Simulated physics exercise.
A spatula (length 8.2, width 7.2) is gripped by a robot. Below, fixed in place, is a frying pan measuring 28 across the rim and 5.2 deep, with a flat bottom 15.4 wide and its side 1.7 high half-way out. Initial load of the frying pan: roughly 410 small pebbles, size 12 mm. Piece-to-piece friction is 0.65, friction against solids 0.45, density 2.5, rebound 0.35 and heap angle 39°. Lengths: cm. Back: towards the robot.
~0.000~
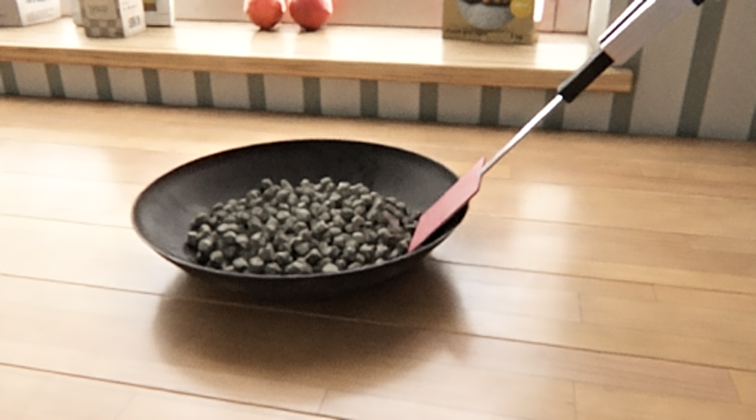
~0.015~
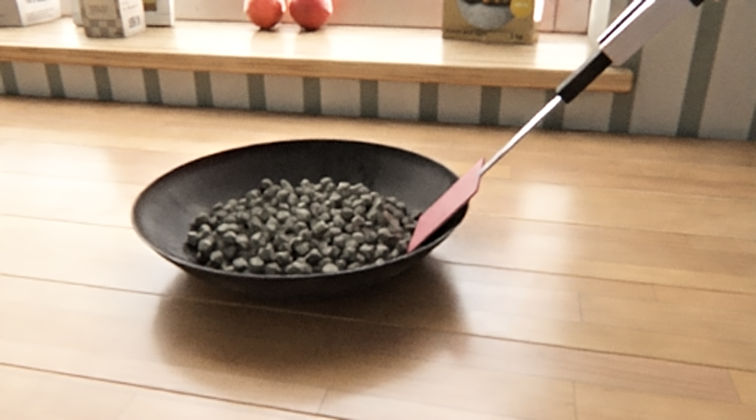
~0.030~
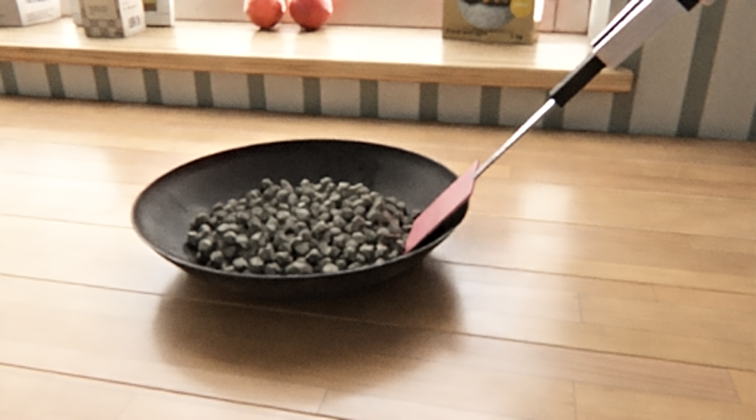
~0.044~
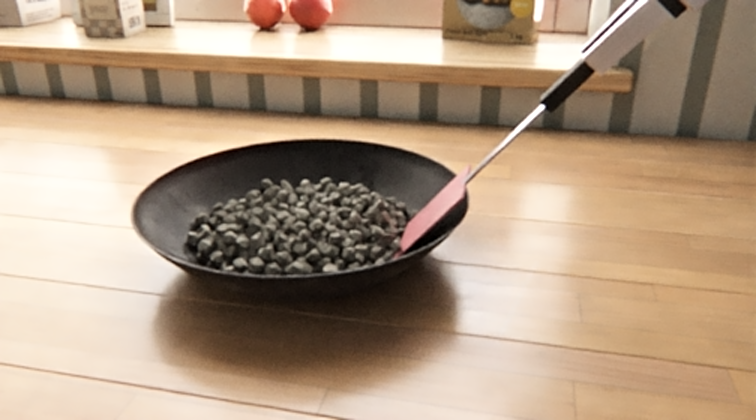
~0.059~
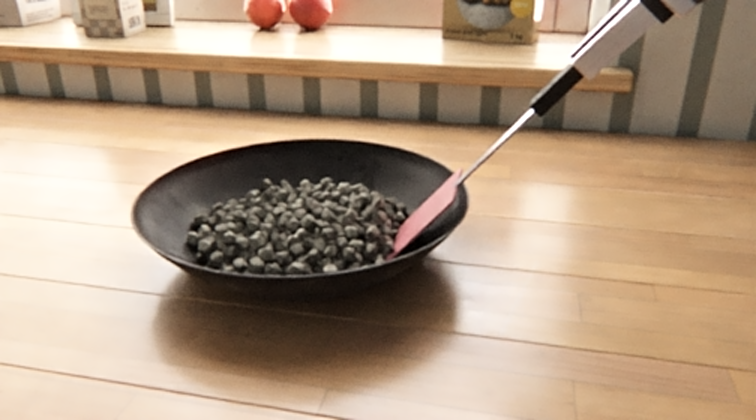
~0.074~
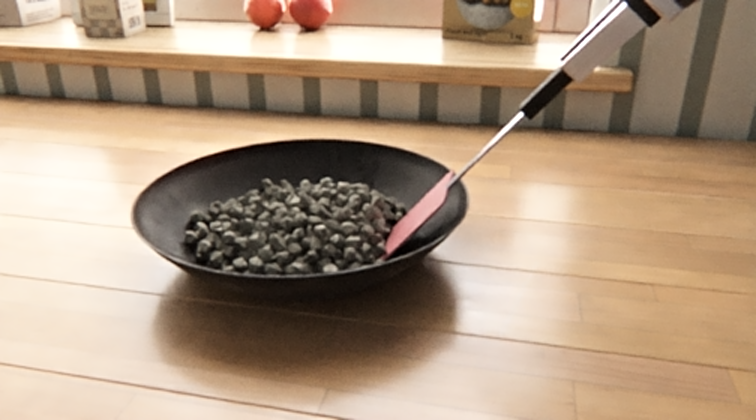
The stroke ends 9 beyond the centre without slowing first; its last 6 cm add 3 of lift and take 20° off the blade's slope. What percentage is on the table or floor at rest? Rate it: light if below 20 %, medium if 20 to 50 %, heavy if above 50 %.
Rating: Light.
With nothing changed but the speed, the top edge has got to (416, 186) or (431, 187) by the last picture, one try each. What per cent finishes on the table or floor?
Close to 20 per cent in the first try and close to 15 per cent in the second.
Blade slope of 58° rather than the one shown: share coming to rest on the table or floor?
That would leave close to 10 per cent on the table or floor.
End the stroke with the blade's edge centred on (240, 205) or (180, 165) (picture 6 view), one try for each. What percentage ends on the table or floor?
First try roughly 0 percent, second roughly 25 percent.
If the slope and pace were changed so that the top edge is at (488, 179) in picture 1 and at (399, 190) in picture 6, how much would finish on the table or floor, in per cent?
30 per cent.
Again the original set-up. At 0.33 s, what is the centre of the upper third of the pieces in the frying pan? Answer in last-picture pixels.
I'd put it close to (210, 197).
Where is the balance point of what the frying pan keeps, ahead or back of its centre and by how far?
Some 4.5 cm ahead of the centre.
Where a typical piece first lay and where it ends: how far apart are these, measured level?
Distance: Around 4 cm.
By 0.20 s, sloping 50°, highest piece 5 above the table; 414 in the frying pan.
By 0.33 s, sloping 43°, highest piece 7 above the table; 410 in the frying pan, 4 on the blade or in flight.
By 0.59 s, sloping 30°, highest piece 7 above the table; 377 in the frying pan, 29 on the table or floor, 8 on the blade or in flight.
By 1.64 s, sloping 30°, highest piece 7 above the table; 376 in the frying pan, 38 on the table or floor.
Final count, 376 in the frying pan, 38 on the table or floor. That is 9 % on the table or floor.
